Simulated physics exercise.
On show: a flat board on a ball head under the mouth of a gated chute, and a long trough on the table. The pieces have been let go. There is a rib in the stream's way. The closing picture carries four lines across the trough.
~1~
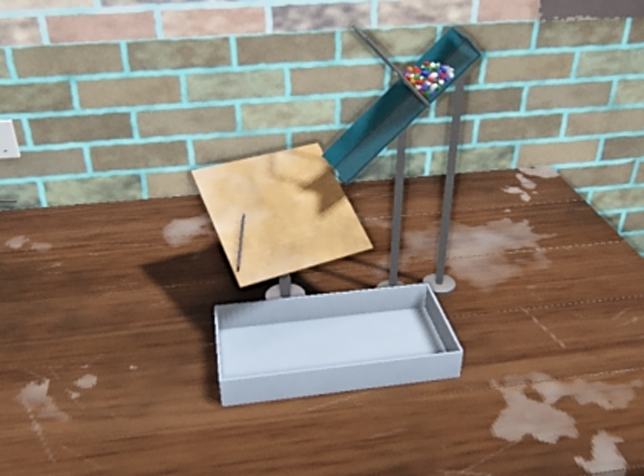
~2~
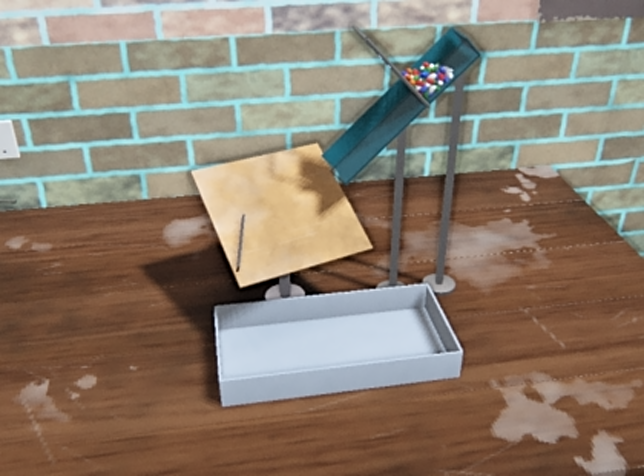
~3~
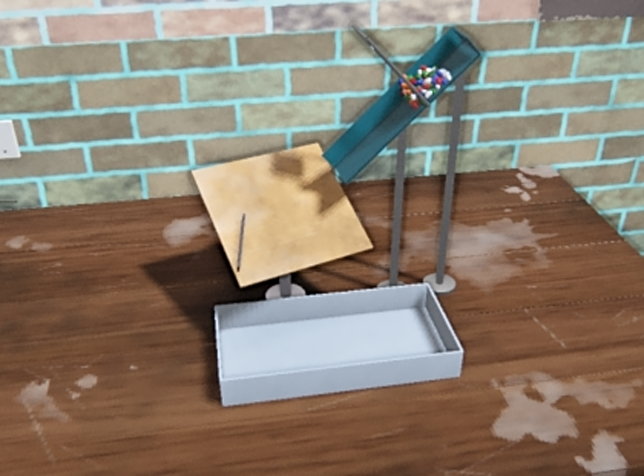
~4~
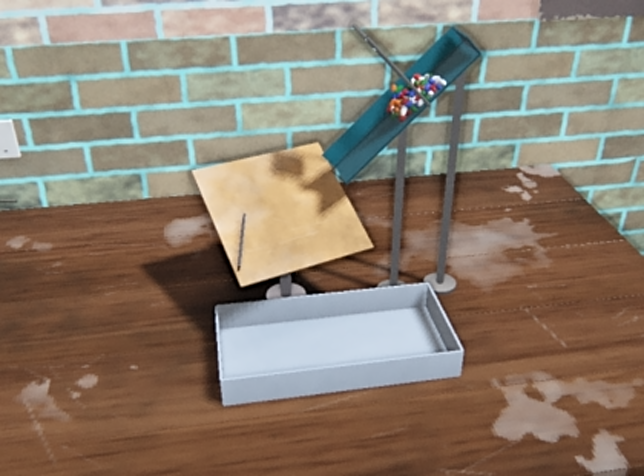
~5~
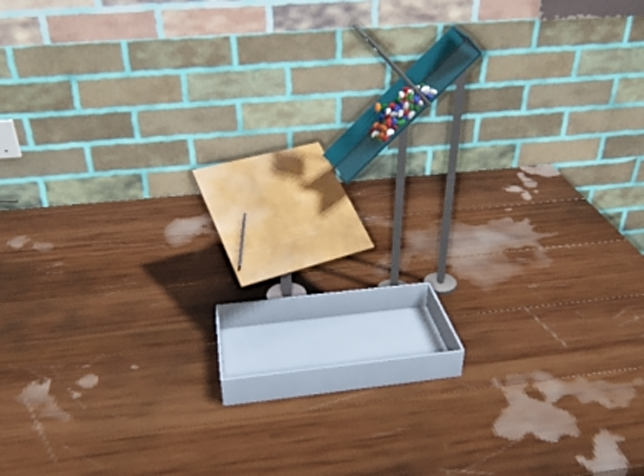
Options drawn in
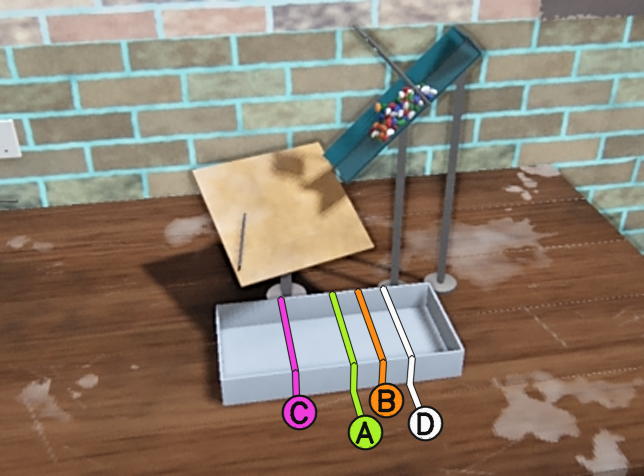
A tilted board stands by a long trough as colorful jelly beans slide down a chute.
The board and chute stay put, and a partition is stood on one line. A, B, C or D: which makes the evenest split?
I would pick line C.
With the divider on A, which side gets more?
More lands on the left.
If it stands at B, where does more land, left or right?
More lands on the left.
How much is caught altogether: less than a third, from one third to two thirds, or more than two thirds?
More than two thirds.
On the marked copy, line A crosses the front rim at (353, 364); line B crosses the front rim at (382, 360); line C crosses the front rim at (295, 371); line D crosses the front rim at (411, 357).
For line A, of what is caught, nearly all on the left of the divider, a small part on the right.
For line B, of what is caught, all on the left of the divider, none on the right.
For line C, of what is caught, about two thirds on the left of the divider, about a third on the right.
For line D, of what is caught, all on the left of the divider, none on the right.
